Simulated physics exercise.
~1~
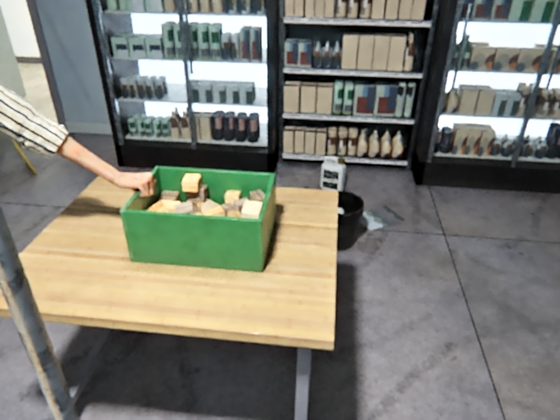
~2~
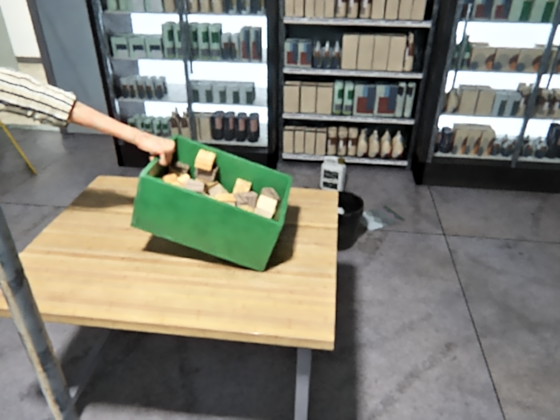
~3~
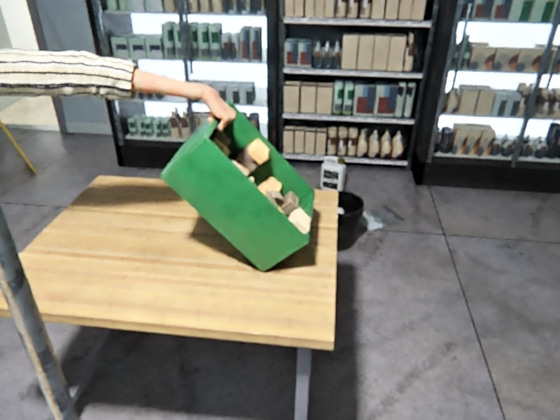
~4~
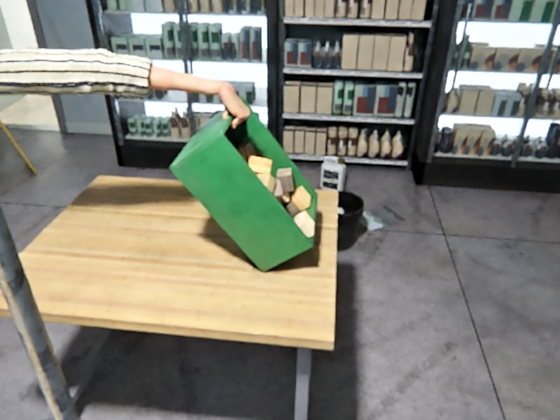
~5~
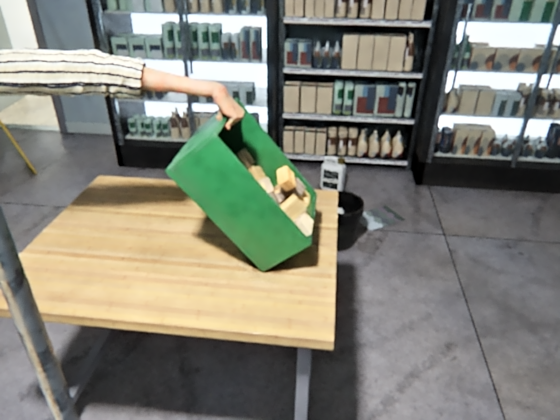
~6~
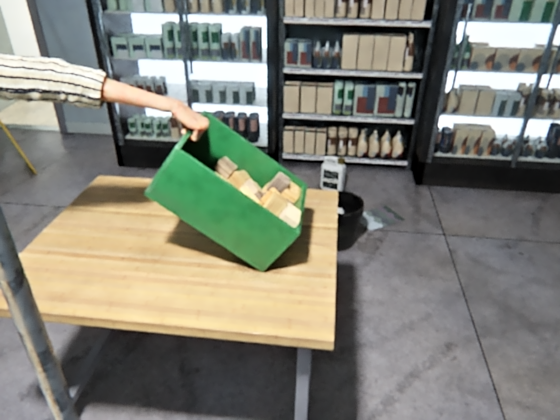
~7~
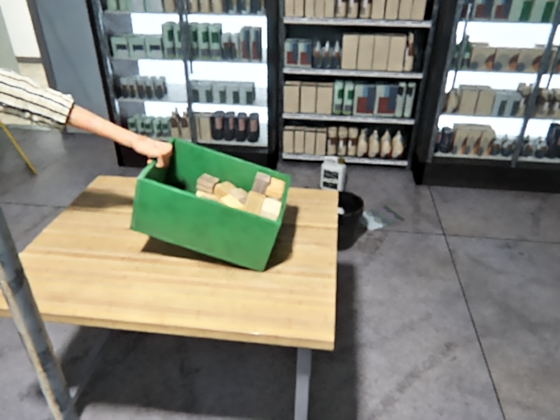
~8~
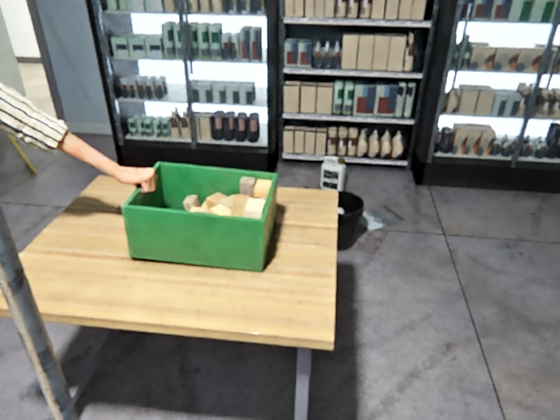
On a wooden table, a hand tips a green box of wooden blocks, then lowers it flat.
